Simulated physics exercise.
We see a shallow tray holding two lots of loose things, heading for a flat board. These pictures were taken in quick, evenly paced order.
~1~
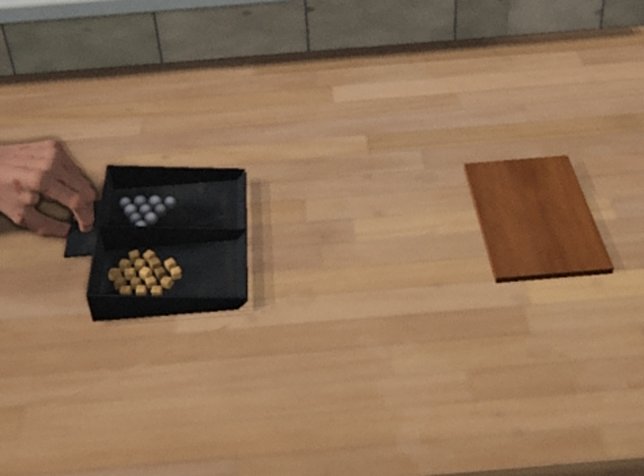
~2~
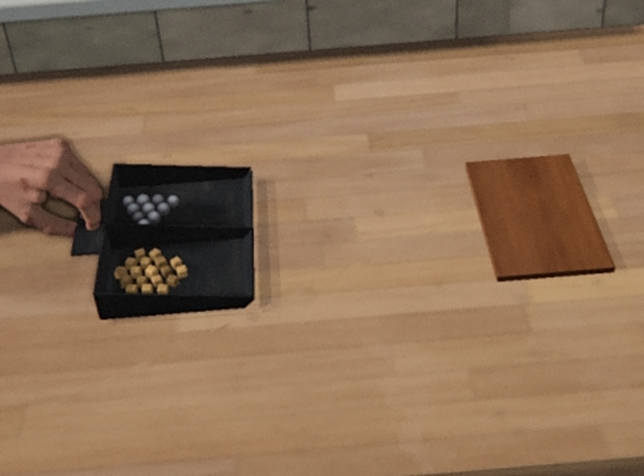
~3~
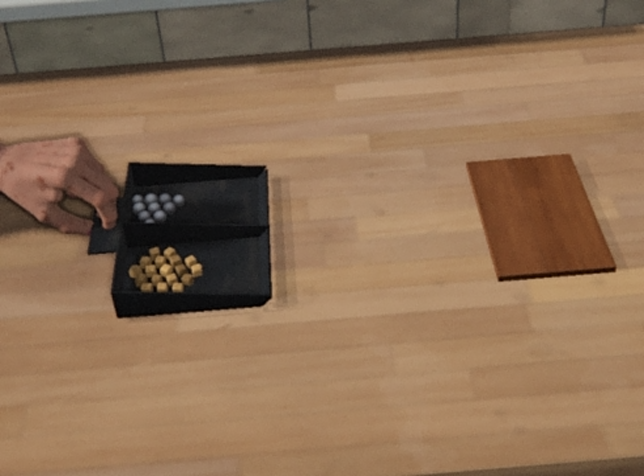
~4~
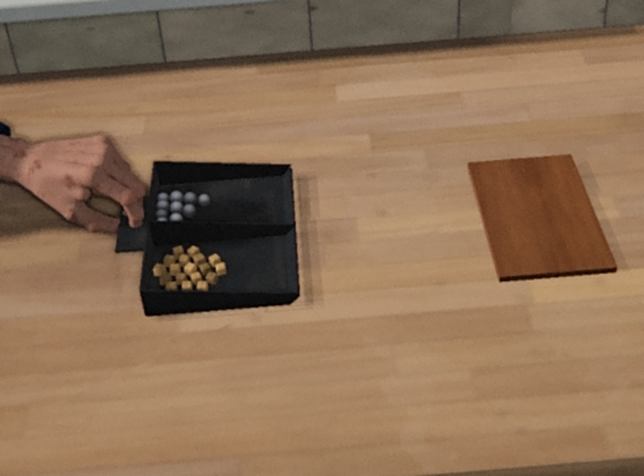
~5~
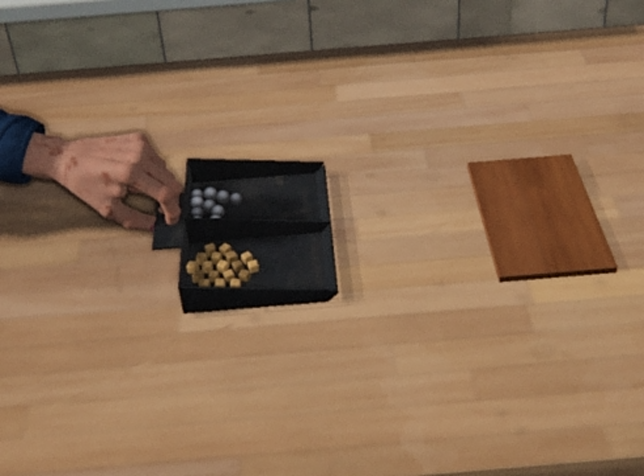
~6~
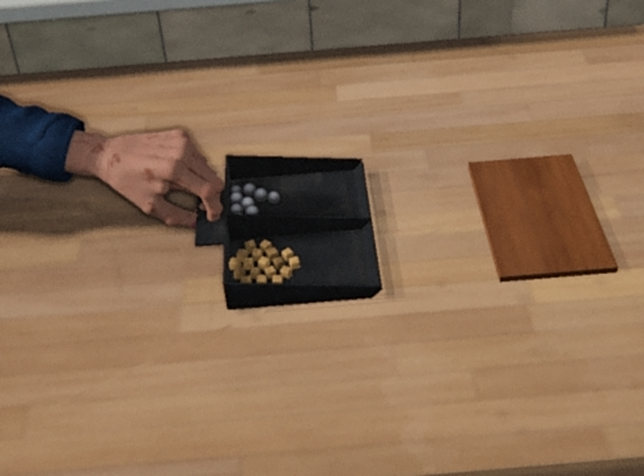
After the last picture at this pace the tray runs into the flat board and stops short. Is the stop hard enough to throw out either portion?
At the jolt the front portion all stays in; the back portion sheds some pieces.
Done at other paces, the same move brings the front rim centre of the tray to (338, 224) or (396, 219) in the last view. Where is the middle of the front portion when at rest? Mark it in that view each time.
Near (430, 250) in the first try and near (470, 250) in the second.
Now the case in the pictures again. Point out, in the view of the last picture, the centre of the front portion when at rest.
I'd place the middle near (463, 247).
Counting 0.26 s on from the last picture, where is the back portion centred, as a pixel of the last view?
Its centre lies close to (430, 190) in the last picture.
Then, 0.08 s on from there, tray still sliding, front rim near (426, 216); front portion all inside; back portion all inside.
Then, 0.26 s on from there, tray stopped at the flat board; front portion all inside, moved towards the front rim; back portion all inside, moved towards the front rim.
Then, 0.47 s on from there, tray stopped at the flat board; front portion all inside, moved towards the front rim; back portion near half out of the tray.
In the end, tray stopped at the flat board; front portion all inside, moved towards the front rim; back portion near half out of the tray.
